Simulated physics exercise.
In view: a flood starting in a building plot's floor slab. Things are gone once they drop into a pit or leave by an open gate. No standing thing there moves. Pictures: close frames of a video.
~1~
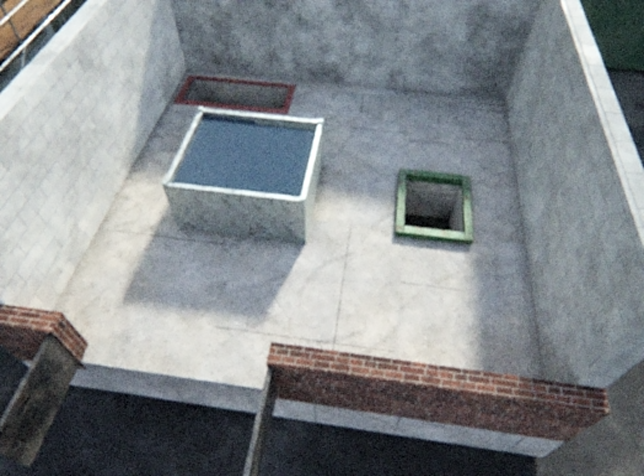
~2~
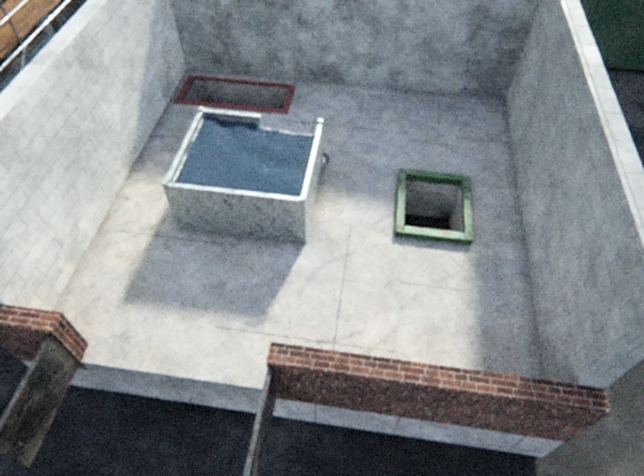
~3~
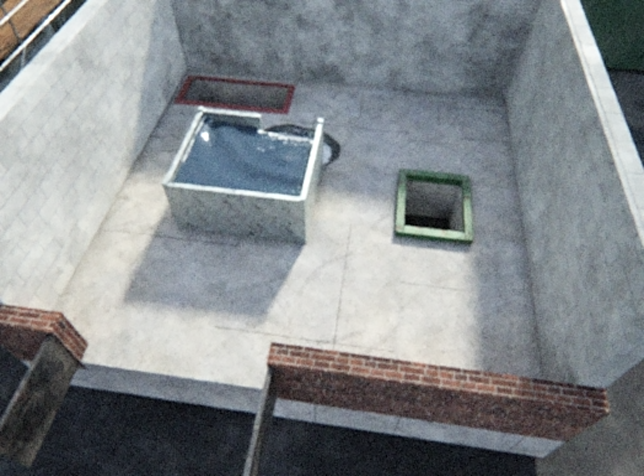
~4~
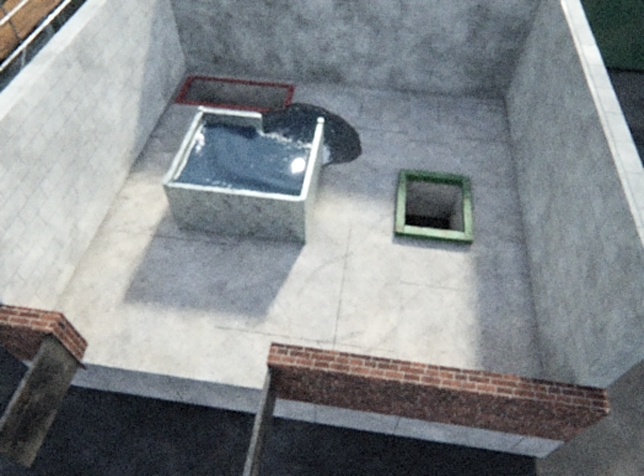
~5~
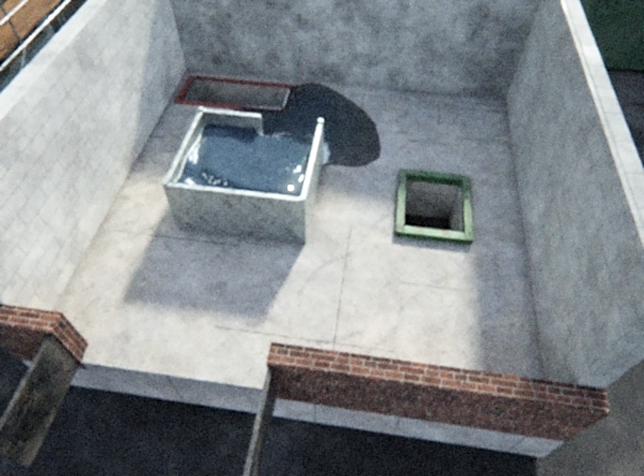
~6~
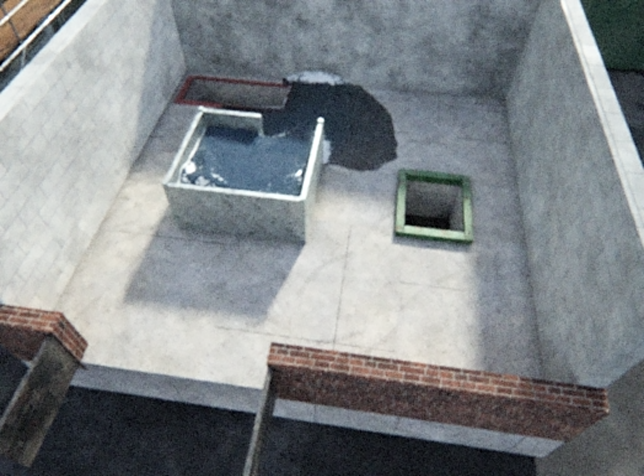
At first, a white-walled tank of dark blue water sits still on a pale, walled floor, between a red-rimmed opening and a green-rimmed one. Then the water ripples and pours out through a gap on the tank's far side, and a dark puddle spreads behind it toward the back wall and rightward.
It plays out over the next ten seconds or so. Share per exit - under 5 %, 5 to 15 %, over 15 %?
My prediction: The gate will likely win a minor part below five per cent; the green pit will likely win a minor part below five per cent; the red pit will likely win a major part beyond fifteen per cent.
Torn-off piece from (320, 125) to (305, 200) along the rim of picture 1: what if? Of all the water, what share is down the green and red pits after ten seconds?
Green about 30 %, red about 6 %.
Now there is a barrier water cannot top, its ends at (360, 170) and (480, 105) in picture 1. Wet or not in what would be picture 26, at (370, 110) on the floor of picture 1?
My call: Swamped.
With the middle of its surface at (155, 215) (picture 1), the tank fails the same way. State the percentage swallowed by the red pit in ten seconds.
Estimate for the red pit - some 50 in a hundred.
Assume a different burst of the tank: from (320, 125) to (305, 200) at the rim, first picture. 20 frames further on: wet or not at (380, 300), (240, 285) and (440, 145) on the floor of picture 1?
Point 1: Inundated; point 2: Unwetted; point 3: Inundated.
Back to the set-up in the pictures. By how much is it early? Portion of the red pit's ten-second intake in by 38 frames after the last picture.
Close to 80 percent.
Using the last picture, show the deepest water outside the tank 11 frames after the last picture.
Deepest point: About (501, 102).
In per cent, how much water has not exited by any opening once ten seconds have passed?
Some 58 per cent has not gone.
A moment on, water covers 20 % of the floor; the gate 0 %, the green pit 0 %, the red pit 6 %.
Next, water covers 25 % of the floor; the gate 0 %, the green pit 0 %, the red pit 14 %.
Then, water covers 35 % of the floor; the gate 0 %, the green pit 0 %, the red pit 24 %.
Later, water covers 50 % of the floor; the gate 0 %, the green pit 1 %, the red pit 33 %.
In the end, water covers 80 % of the floor; the gate 1 %, the green pit 1 %, the red pit 40 %.
